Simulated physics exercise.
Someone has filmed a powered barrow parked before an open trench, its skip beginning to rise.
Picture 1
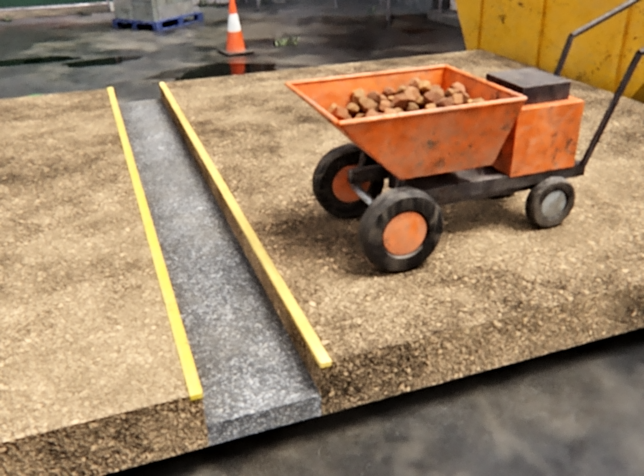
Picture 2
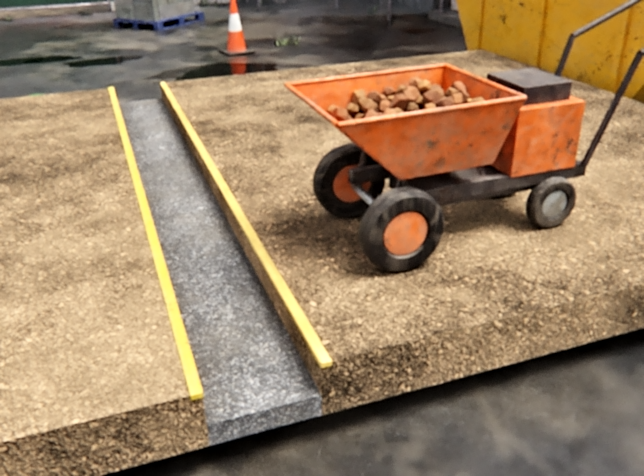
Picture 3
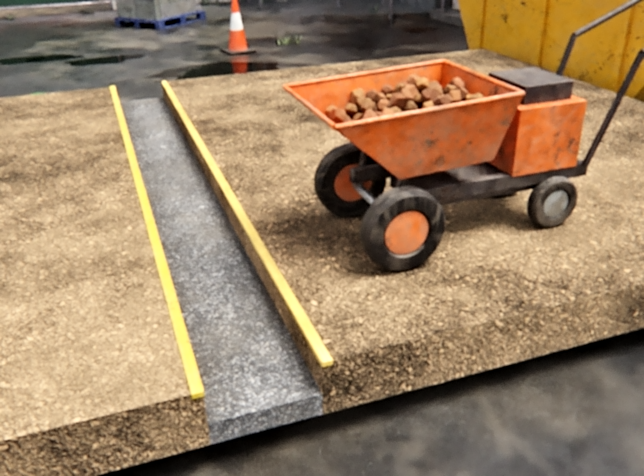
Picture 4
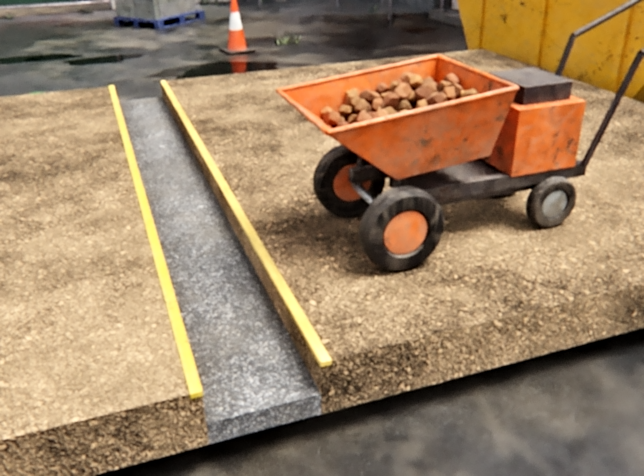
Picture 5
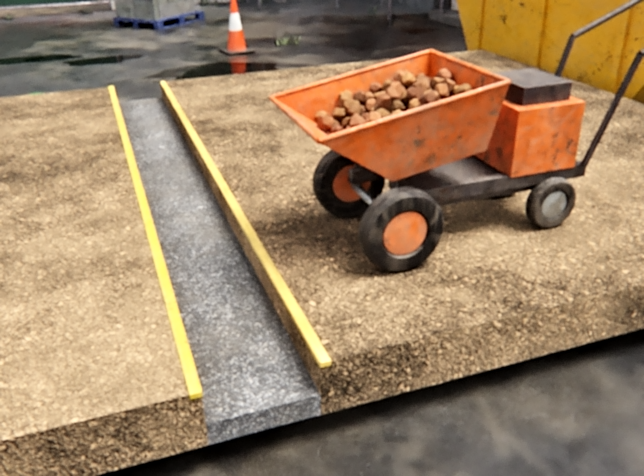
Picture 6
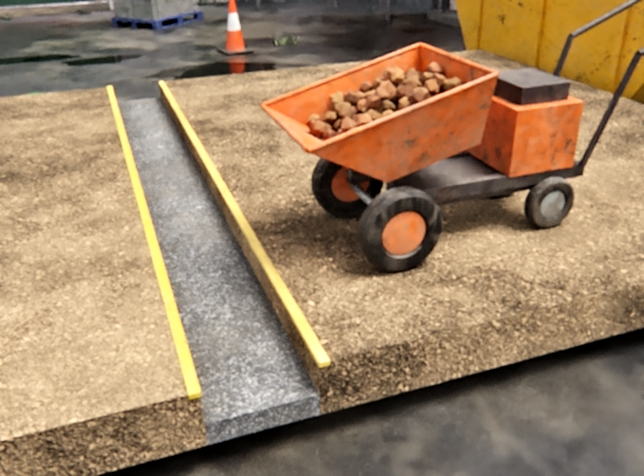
Beside a shallow trench, a parked barrow's orange skip of brown clods slowly tilts leftward.
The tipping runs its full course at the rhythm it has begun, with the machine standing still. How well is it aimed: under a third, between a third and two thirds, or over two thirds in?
In the trench: Over two thirds.
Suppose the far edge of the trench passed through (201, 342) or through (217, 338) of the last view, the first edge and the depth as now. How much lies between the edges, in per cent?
In turn 70 and 60 in a hundred.
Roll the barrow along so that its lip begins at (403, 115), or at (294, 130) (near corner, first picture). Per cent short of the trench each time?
Roughly 20 per cent, and 0 per cent.
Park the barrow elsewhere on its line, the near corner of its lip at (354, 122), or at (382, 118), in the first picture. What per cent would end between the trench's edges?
Near 70 % and 50 %.
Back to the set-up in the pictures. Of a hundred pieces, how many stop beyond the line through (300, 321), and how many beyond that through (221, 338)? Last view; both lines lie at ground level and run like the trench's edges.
About 80 and 30 per cent.
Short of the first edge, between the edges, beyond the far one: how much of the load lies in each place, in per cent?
About: Short 0, between 75, beyond 0 per cent.
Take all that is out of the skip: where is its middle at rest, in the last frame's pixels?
Near (215, 285).
Soon after the last picture, skip tipped steeply; all in the skip.
A little later, skip tipped right over; about two thirds in the skip; about a third in or heaped over the trench; a stray few falling.
Later still, skip tipped right over; about a quarter in the skip; most in or heaped over the trench; a stray few beyond it.
At rest, skip tipped right over; about a quarter in the skip; most in or heaped over the trench; a stray few beyond it.
